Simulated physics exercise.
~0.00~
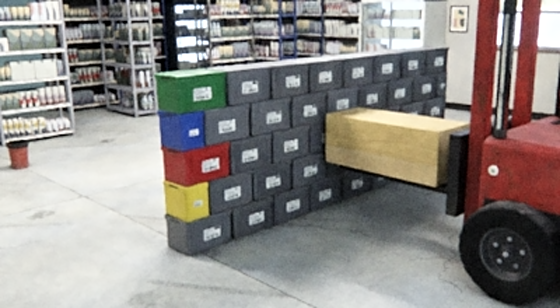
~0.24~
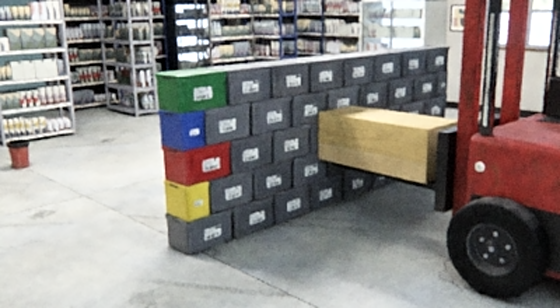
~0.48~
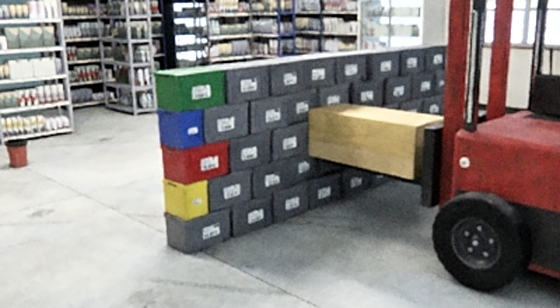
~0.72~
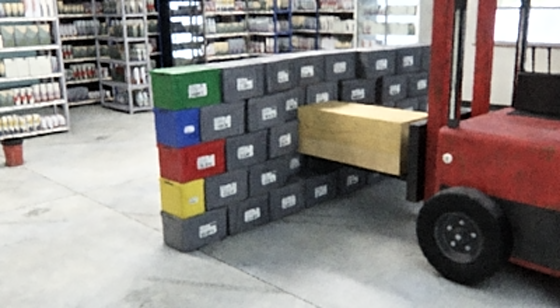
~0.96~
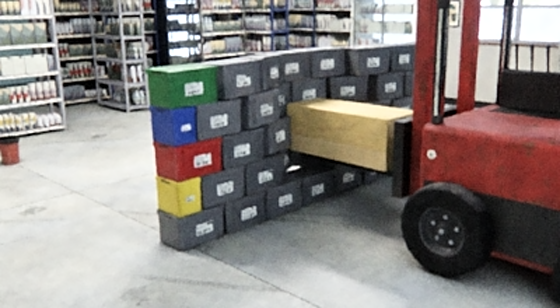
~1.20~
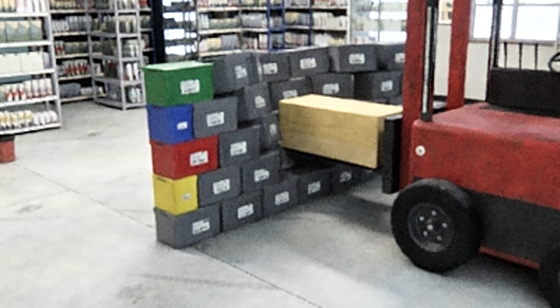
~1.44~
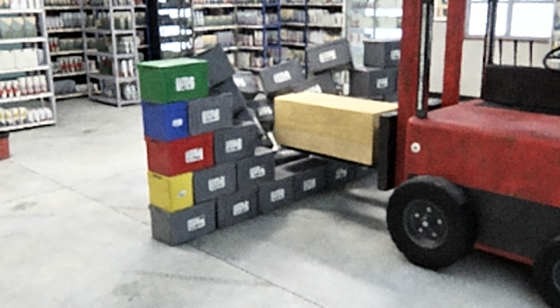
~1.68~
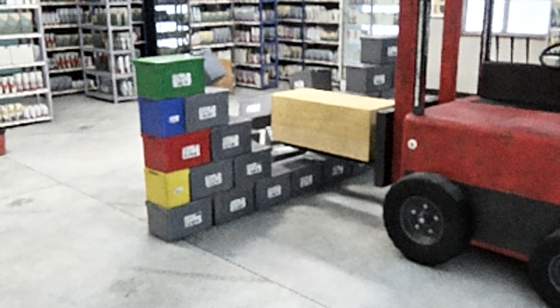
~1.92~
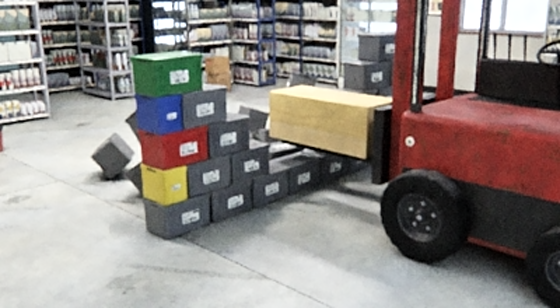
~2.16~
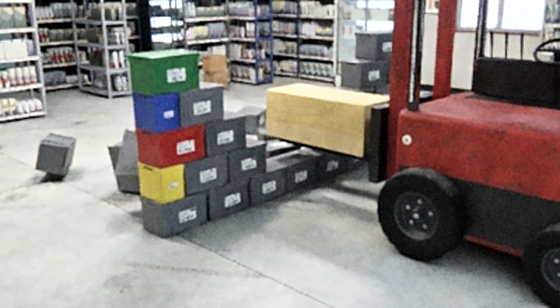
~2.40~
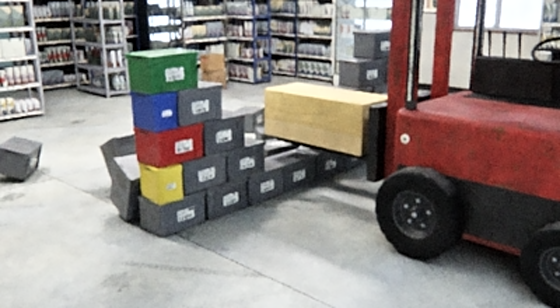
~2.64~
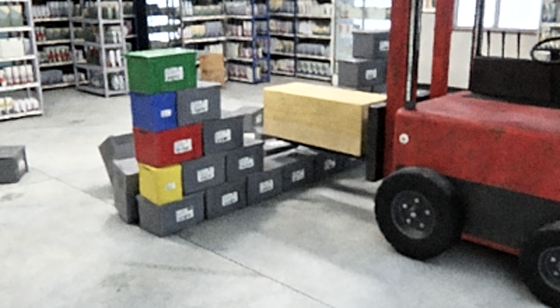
A red forklift's load knocks down part of a grey tote wall, leaving the coloured totes stacked.
